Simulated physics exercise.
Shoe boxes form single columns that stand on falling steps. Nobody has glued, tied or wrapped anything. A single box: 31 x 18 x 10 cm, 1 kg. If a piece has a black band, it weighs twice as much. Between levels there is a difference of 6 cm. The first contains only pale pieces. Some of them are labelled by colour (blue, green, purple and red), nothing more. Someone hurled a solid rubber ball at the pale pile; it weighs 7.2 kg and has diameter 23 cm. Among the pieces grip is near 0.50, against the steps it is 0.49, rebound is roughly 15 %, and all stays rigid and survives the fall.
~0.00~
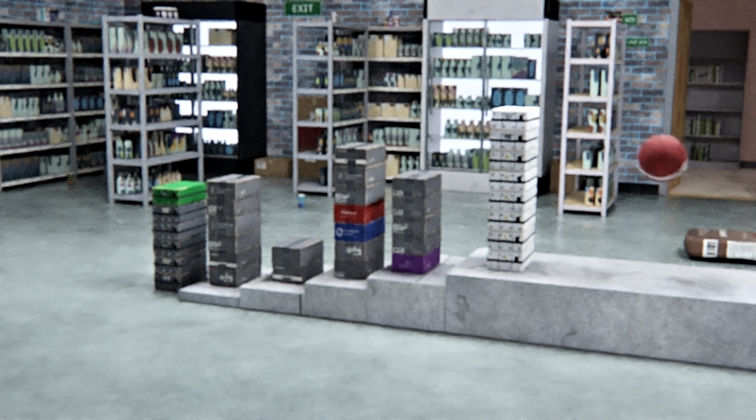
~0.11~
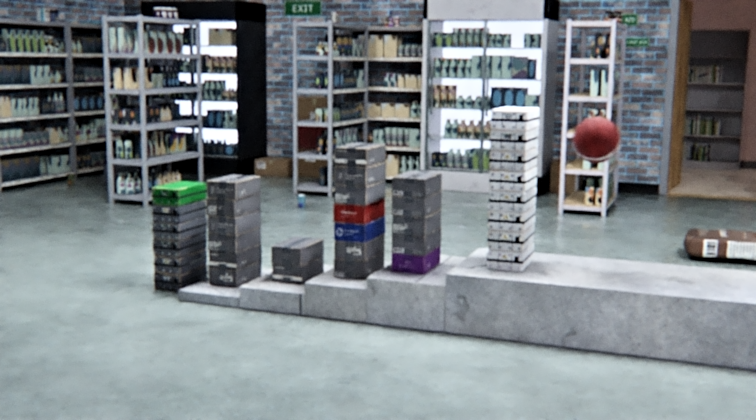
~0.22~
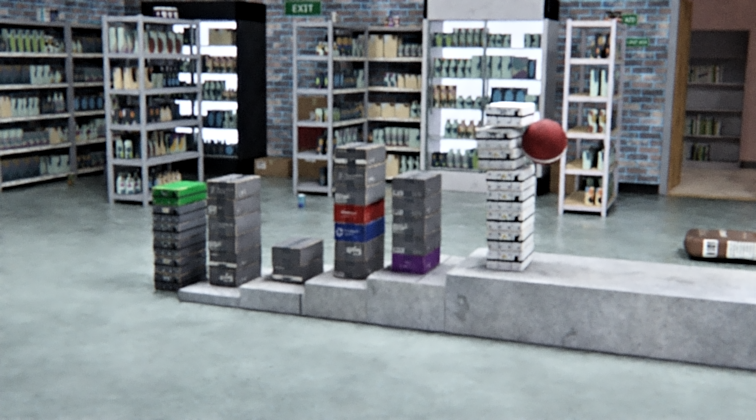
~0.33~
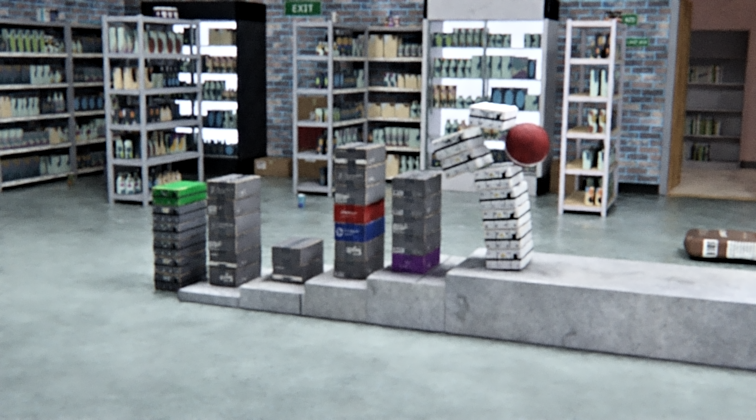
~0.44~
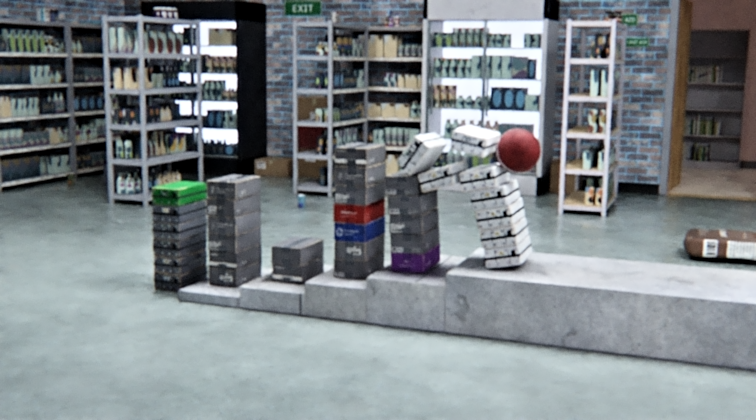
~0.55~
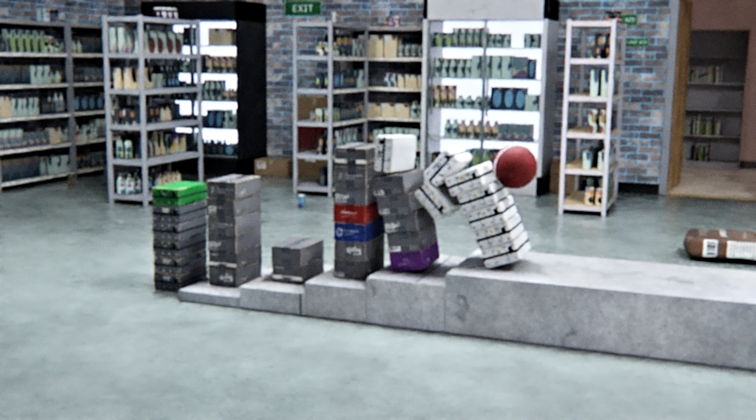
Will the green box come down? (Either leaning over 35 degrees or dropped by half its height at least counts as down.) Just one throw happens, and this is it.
No.
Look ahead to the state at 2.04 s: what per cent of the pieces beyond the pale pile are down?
25 percent by then.
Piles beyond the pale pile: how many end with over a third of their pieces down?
Summing them, I get 2 in all.
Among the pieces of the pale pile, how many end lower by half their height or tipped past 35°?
I count 8 of the pale pieces.
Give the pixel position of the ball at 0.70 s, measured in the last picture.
Look close to (516, 205).
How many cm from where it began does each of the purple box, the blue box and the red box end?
Distances in cm - purple: 5; blue: 15; red: 30.
By 0.70 s, 8 of the pale pile down; none of the 26 other boxes down, 10 disturbed; green box unmoved; purple box tilted 11°.
By 1.02 s, 8 of the pale pile down; 1 of the 26 other boxes down; green box unmoved; red box tilted 34°.
By 2.04 s, 8 of the pale pile down; 7 of the 26 other boxes down; green box unmoved; red box on its side.
When it is over (3.3 s), 8 of the pale pile down; 7 of the 26 other boxes down; green box moved 10 mm; red box on its side; purple box tilted 32°. In pixels of the last frame, middles, green box near (178, 193), red box near (311, 227).
